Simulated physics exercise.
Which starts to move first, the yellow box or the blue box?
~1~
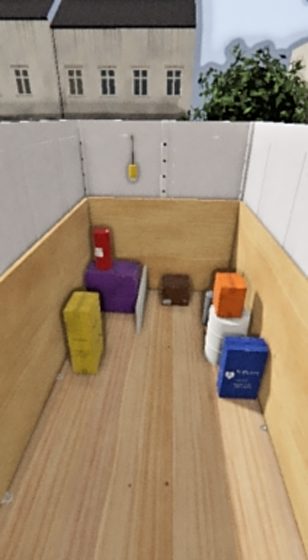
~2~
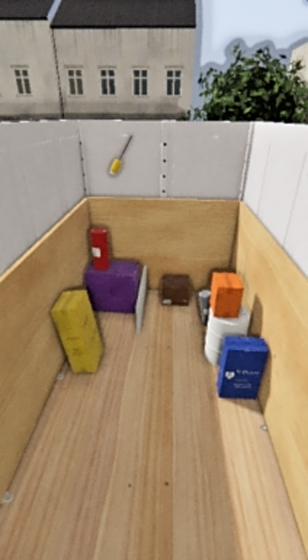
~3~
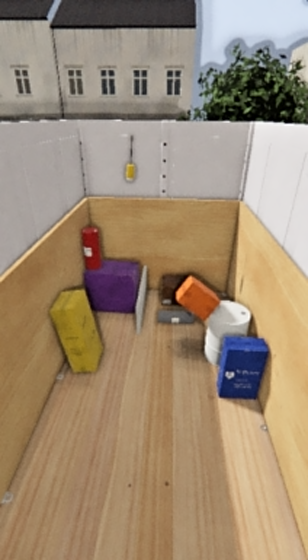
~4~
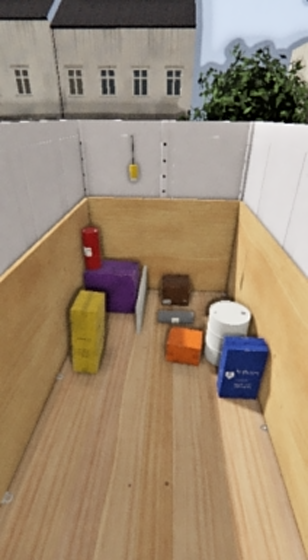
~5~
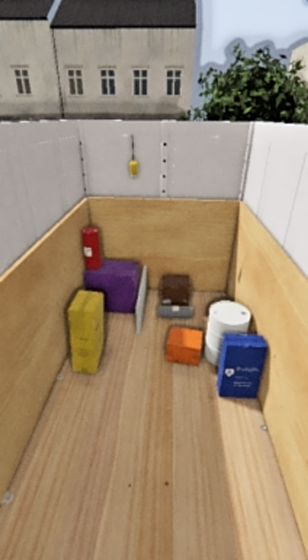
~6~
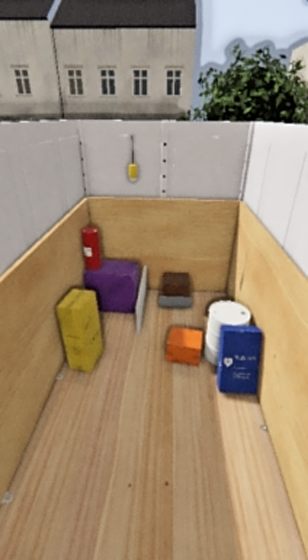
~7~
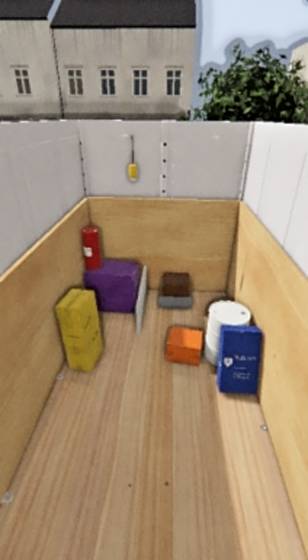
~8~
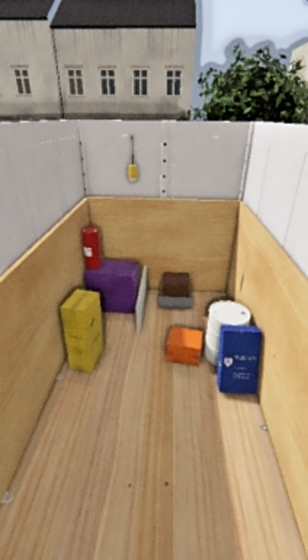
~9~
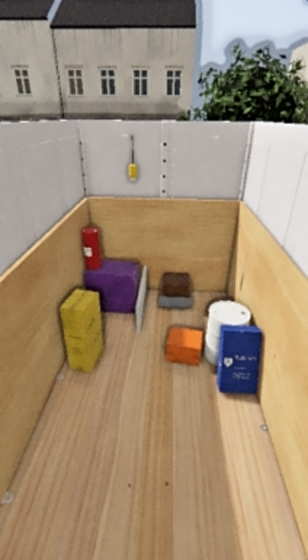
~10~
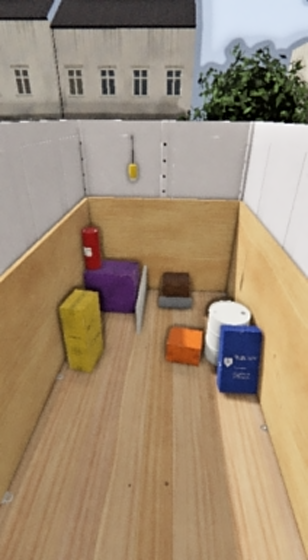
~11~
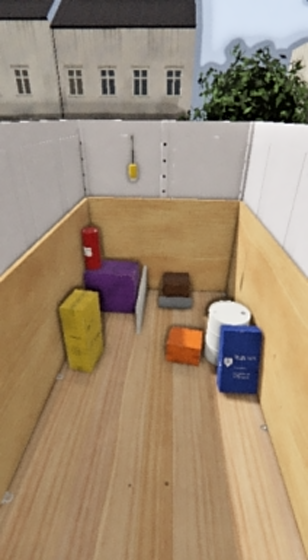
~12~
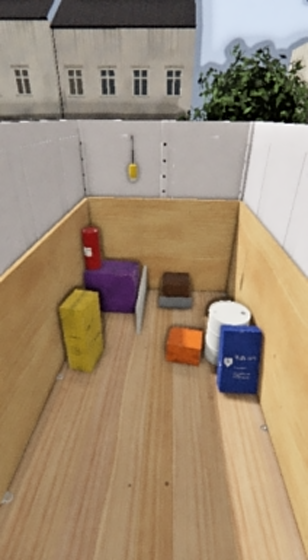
The yellow box moves first, tipping to the left while the blue box still stands in its place. The blue box only shifts later, after the orange box has come to rest on the floor.
